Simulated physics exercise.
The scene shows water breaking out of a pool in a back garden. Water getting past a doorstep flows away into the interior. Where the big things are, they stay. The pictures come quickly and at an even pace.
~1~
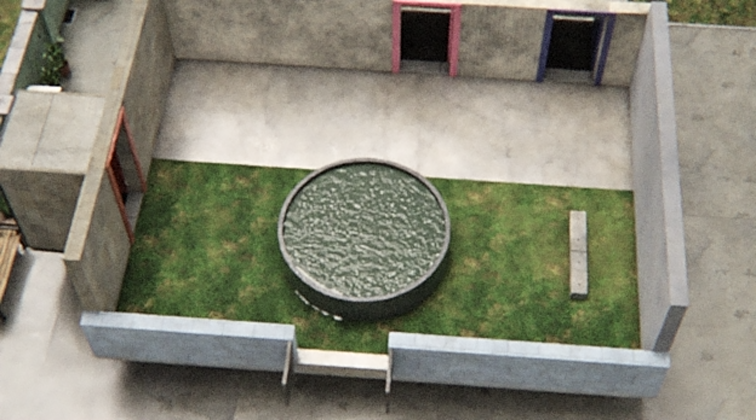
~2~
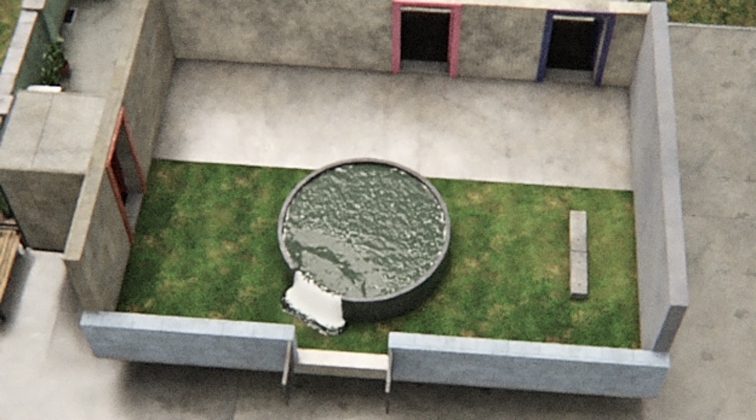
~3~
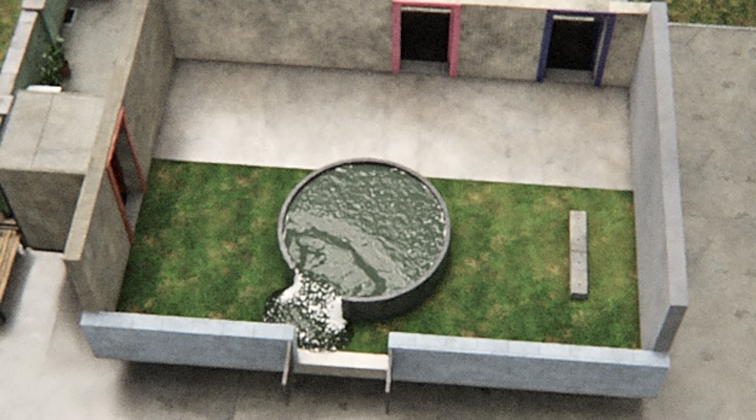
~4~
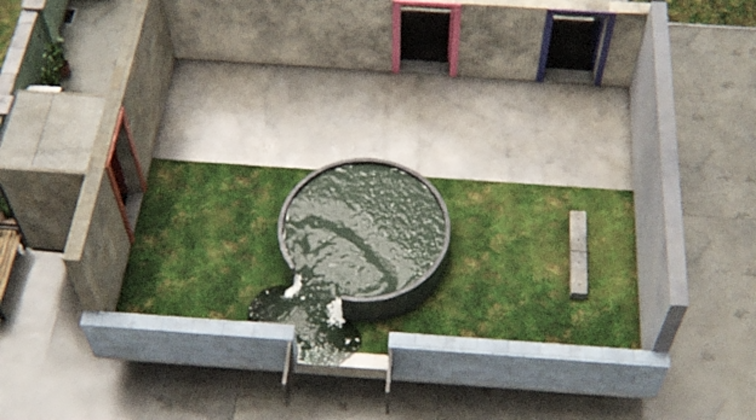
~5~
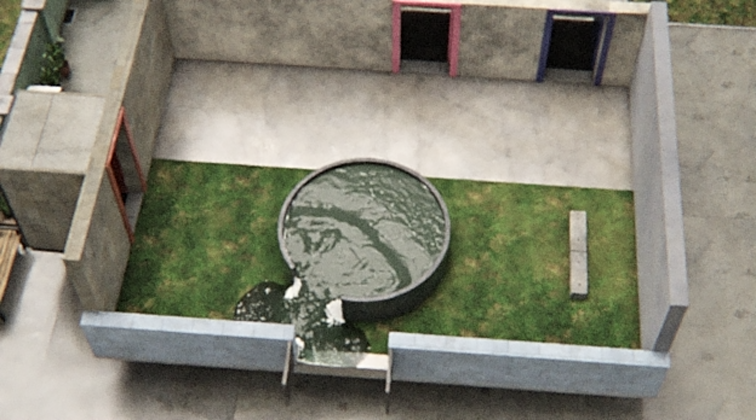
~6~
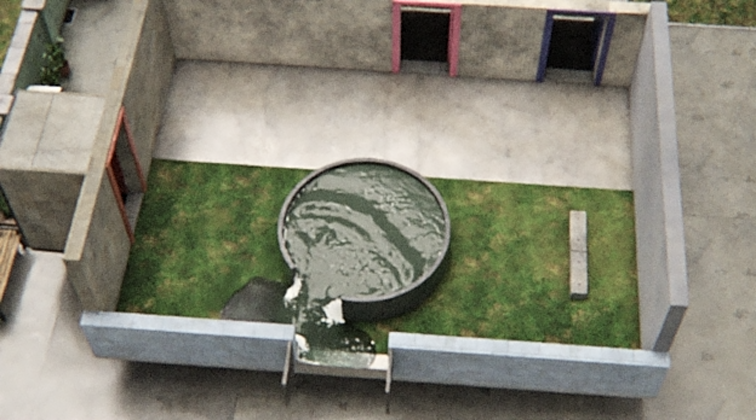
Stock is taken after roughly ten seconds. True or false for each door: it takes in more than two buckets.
For the red door, true; for the pink door, false; for the blue door, false.
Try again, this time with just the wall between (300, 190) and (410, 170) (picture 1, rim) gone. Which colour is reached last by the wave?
Answer: The red-painted one.
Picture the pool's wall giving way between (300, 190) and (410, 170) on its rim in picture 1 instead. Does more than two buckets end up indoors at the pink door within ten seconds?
As I see it, the pink door tops the mark.
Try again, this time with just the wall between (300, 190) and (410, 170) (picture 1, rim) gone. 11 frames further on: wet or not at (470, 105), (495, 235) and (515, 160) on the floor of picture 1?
Going through them one by one, I'd say waterlogged, then high and dry, then high and dry.
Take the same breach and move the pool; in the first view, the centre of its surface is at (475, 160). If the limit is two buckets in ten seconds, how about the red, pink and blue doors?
Then: Red door falls short; pink door falls short; blue door falls short.
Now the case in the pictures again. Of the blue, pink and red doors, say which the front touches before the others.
That's the red-painted one.
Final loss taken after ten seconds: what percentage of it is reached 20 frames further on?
About 50 per cent.
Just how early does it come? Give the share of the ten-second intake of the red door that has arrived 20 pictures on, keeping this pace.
Around 10 %.
A moment on, water covers 10 % of the floor; the red door not reached, the pink door not reached, the blue door not reached.
Next, water covers 15 % of the floor; the red door not reached, the pink door not reached, the blue door not reached.
Then, water covers 20 % of the floor; the red door under two buckets in, the pink door not reached, the blue door not reached.
Later, water covers 40 % of the floor; the red door over two buckets in, the pink door not reached, the blue door not reached.
In the end, water covers 55 % of the floor; the red door over two buckets in, the pink door wet at the sill, nothing in, the blue door not reached.
